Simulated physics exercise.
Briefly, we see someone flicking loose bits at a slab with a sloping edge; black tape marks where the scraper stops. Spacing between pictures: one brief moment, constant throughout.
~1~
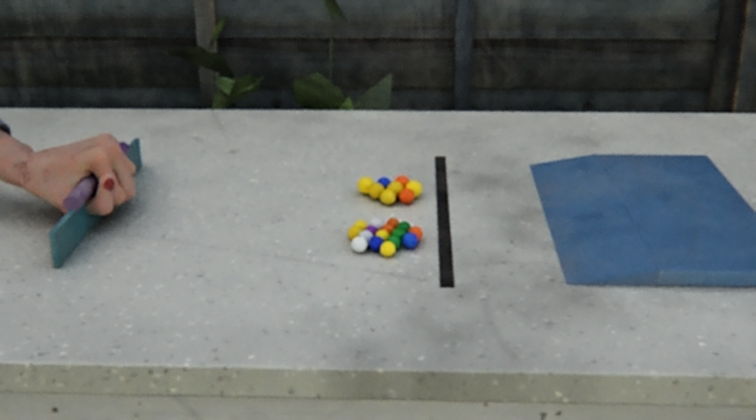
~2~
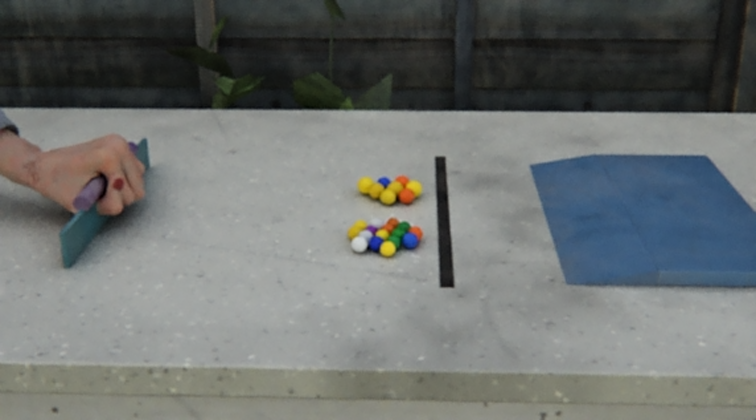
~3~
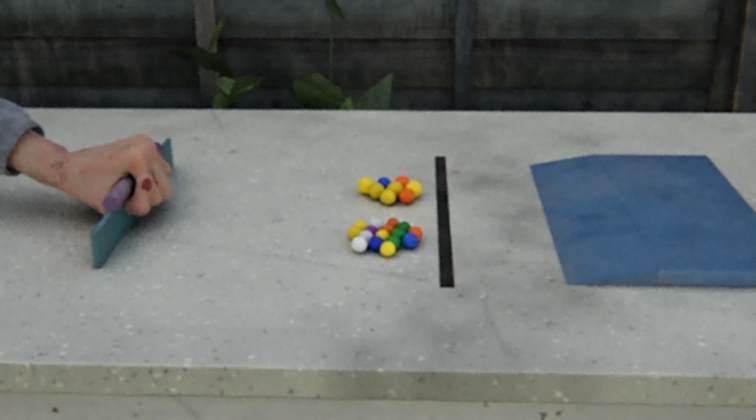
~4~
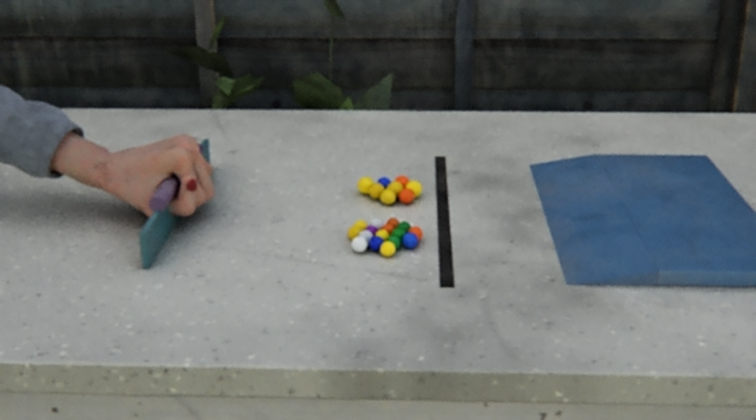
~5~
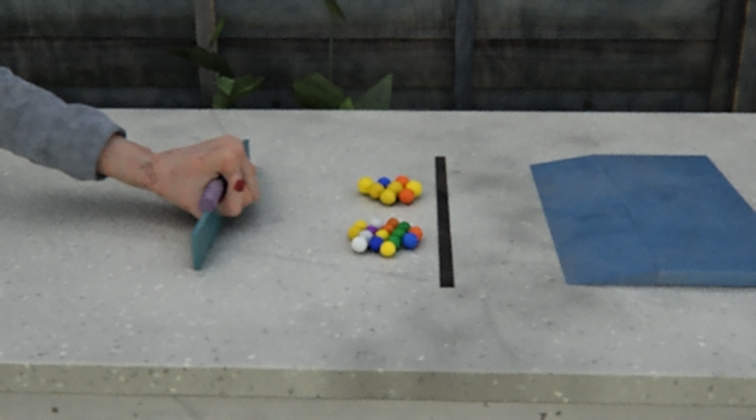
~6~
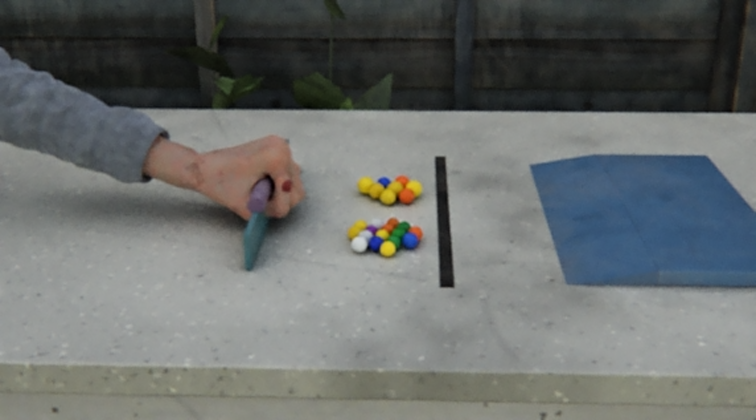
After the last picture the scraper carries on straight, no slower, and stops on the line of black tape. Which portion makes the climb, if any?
Here the near portion lands some on top while the far portion lands some on top.
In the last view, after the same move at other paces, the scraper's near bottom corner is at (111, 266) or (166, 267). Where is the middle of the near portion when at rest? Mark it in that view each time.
Around (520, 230) for one pace and around (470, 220) for the other, in that order.
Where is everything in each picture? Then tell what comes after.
In the first frame, scraper at (61, 241), at rest; black tape at (440, 161); top of the ramp at (653, 262); near portion at (382, 237), a few glass marbles; far portion at (395, 190), a few gumballs.
In the second frame, scraper at (71, 241); far portion at (395, 190).
In the third frame, scraper at (101, 242); near portion at (382, 237).
In the fourth frame, scraper at (149, 242); far portion at (395, 190).
In the fifth frame, scraper at (199, 243); near portion at (382, 237).
In the sixth frame, scraper at (250, 243); black tape at (440, 161); top of the ramp at (653, 262); near portion at (382, 237); far portion at (395, 190).
Then, 0.13 s past the last view, scraper still moving, near (371, 182); near portion all short of the ramp; far portion all short of the ramp.
Then, 0.28 s past the last view, scraper stopped at the black tape; near portion all short of the ramp; far portion a small part on the ramp, most short of the ramp.
Then, 0.56 s past the last view, scraper stopped at the black tape; near portion nearly all past the top, a small part on the ramp; far portion all past the top.
Finally, scraper stopped at the black tape; near portion all past the top; far portion all past the top.
